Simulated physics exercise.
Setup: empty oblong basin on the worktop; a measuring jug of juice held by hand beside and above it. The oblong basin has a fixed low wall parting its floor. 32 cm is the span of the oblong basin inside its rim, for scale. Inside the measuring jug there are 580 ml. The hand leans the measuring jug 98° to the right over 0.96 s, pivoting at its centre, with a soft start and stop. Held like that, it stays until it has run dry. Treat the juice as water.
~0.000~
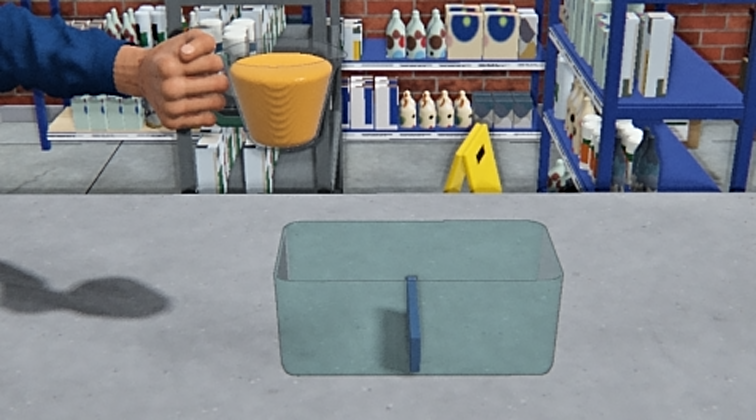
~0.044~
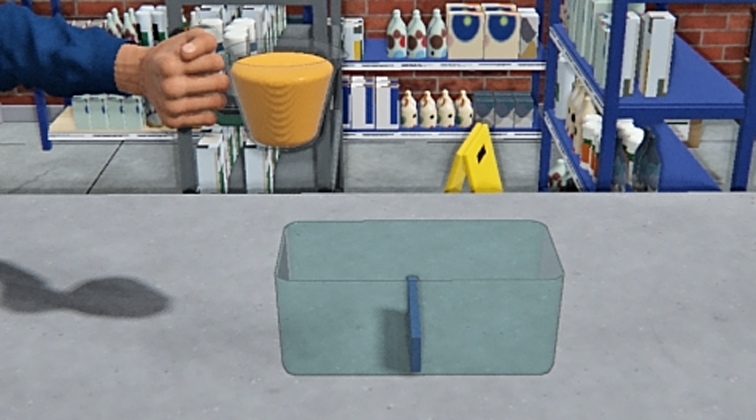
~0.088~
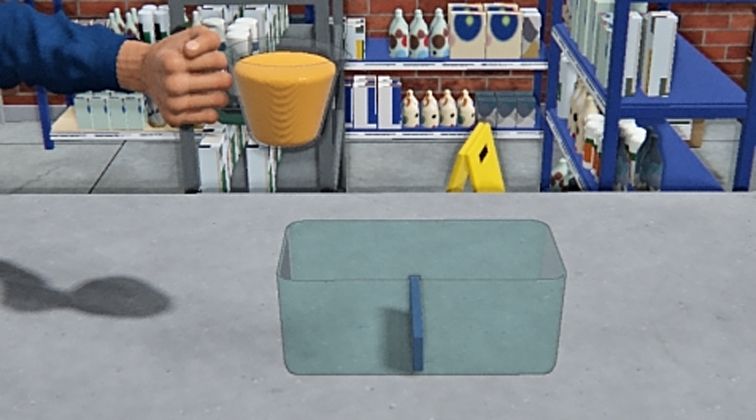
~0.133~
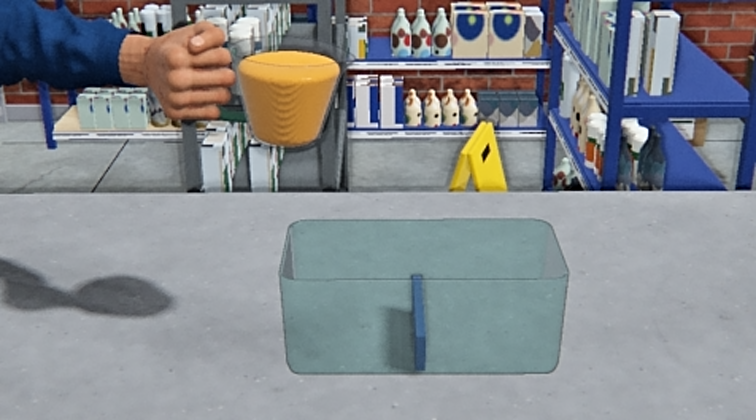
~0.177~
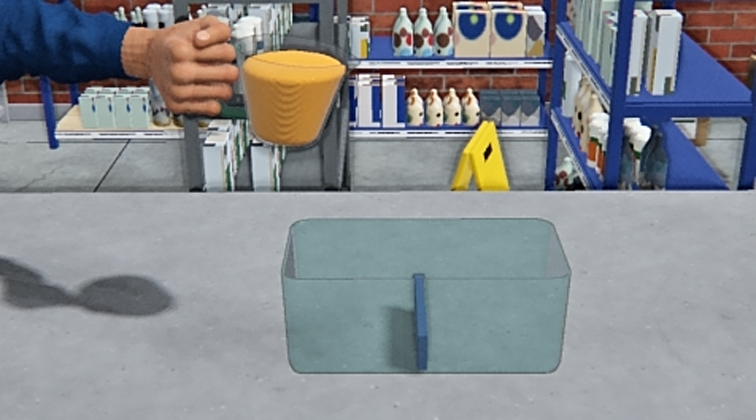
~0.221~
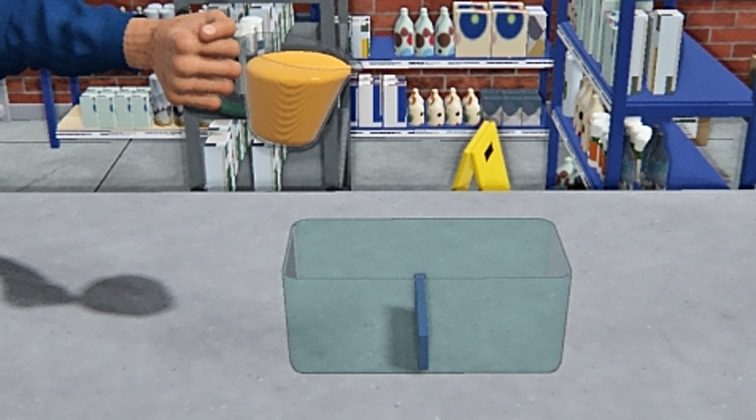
A hand holds a measuring jug of orange juice upright, above and to the left of an empty oblong basin with a low blue wall inside, on a grey worktop. Slowly at first, then a little faster, the hand leans the jug slightly to the right, and the juice shifts toward its pouring edge.
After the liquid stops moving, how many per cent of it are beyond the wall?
About 54 per cent.
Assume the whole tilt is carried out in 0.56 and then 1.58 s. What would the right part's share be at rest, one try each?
In order, 35 and 65 per cent.
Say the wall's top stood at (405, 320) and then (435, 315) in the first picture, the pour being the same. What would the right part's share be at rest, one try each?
65 then 15 %.
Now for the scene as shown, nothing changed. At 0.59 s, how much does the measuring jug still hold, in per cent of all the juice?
About 64 per cent.
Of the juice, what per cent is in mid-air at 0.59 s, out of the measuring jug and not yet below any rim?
Roughly 30 percent.
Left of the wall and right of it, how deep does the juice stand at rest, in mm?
Some 12 mm on the left and 14 mm on the right.
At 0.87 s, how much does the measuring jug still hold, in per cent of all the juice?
About 12 percent.
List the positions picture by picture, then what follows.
In the first picture, tilt 0°; pouring edge (348, 54); surface from (230, 65) to (333, 64); the oblong basin's rim runs from (280, 251) to (553, 250); the wall's top is at (413, 307).
In the second picture, tilt 1°; pouring edge (349, 54); surface from (231, 65) to (334, 64).
In the third picture, tilt 2°; pouring edge (352, 55); surface from (234, 63) to (336, 65).
In the fourth picture, tilt 5°; pouring edge (356, 58); surface from (238, 62) to (341, 66).
In the fifth picture, tilt 8°; pouring edge (361, 61); surface from (243, 61) to (346, 66).
In the sixth picture, tilt 12°; pouring edge (364, 66); surface from (245, 63) to (351, 67).
By 0.59 s the tilt is 67° and 64 per cent is still to pour, 2 is left of the wall and 5 right of it.
By 0.87 s the tilt is 96° and 11 per cent is still to pour, 19 is left of the wall and 48 right of it.
By 1.15 s the tilt is 98° and 0 per cent is still to pour, 44 is left of the wall and 54 right of it.
By 1.46 s the tilt is 98° and 0 per cent is still to pour, 44 is left of the wall and 54 right of it.
At rest 45 per cent lies left of the wall, 54 right of it and 1 outside.
